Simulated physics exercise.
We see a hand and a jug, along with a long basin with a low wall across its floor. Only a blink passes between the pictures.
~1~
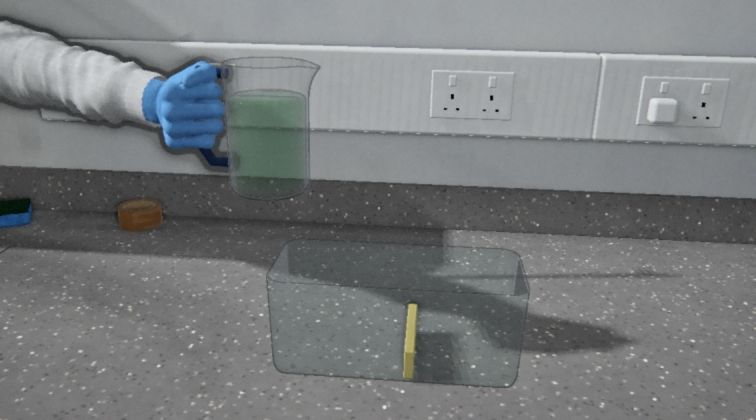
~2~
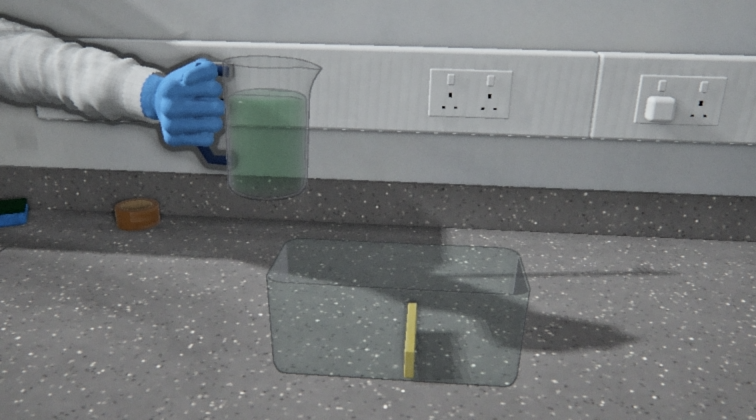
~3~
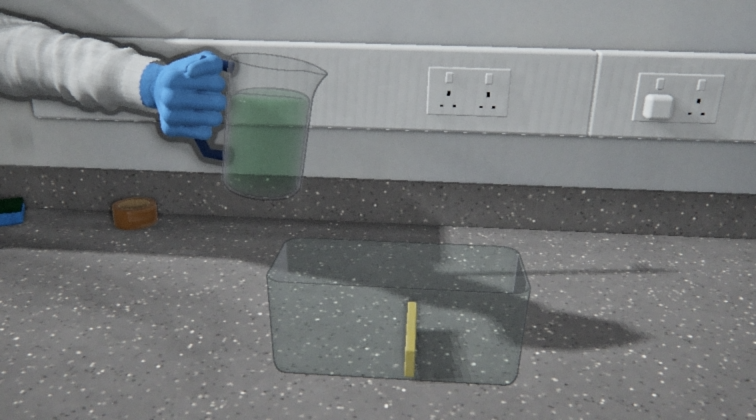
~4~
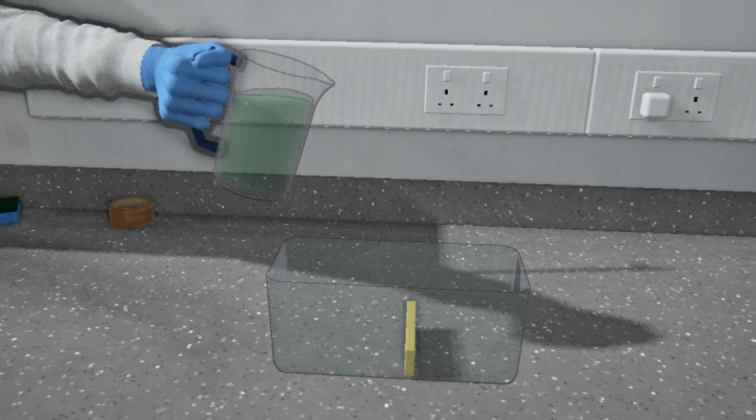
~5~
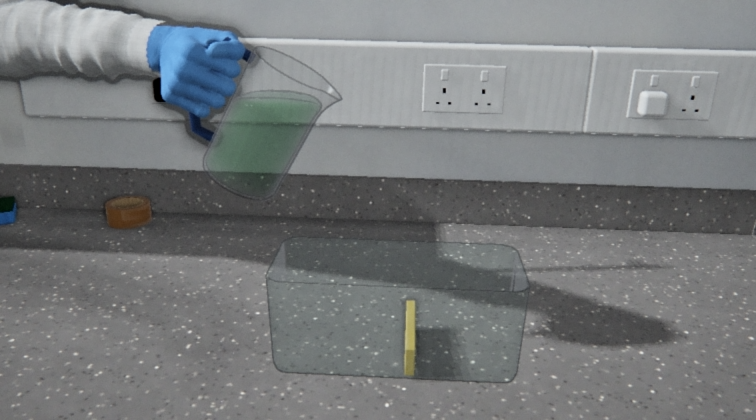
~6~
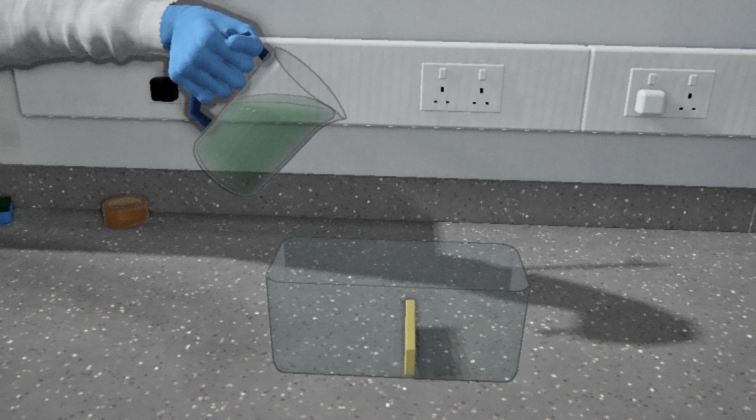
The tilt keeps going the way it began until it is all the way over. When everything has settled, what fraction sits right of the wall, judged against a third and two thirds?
It settles with less than one third on the right.
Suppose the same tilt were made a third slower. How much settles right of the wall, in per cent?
Result: Roughly 20 %.
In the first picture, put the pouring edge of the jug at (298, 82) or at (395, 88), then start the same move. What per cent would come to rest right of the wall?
First about 10, then 80 per cent.
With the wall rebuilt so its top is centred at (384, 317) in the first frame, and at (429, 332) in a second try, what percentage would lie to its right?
First some 60, then 10 per cent.
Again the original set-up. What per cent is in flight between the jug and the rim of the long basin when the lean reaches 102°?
Roughly 25 percent.
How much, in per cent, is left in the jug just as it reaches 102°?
65 per cent, approximately.
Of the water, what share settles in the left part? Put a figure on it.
That works out near 80 in every hundred.
A moment on, the jug is tipped right over and 66 per cent is still to pour, 10 is left of the wall and 0 right of it.
Next, the jug is tipped right over and 13 per cent is still to pour, 64 is left of the wall and 3 right of it.
Then the jug is tipped right over and 0 per cent is still to pour, 78 is left of the wall and 5 right of it.
Later the jug is tipped right over and 0 per cent is still to pour, 82 is left of the wall and 8 right of it.
At rest 80 per cent lies left of the wall, 9 right of it and 11 outside.
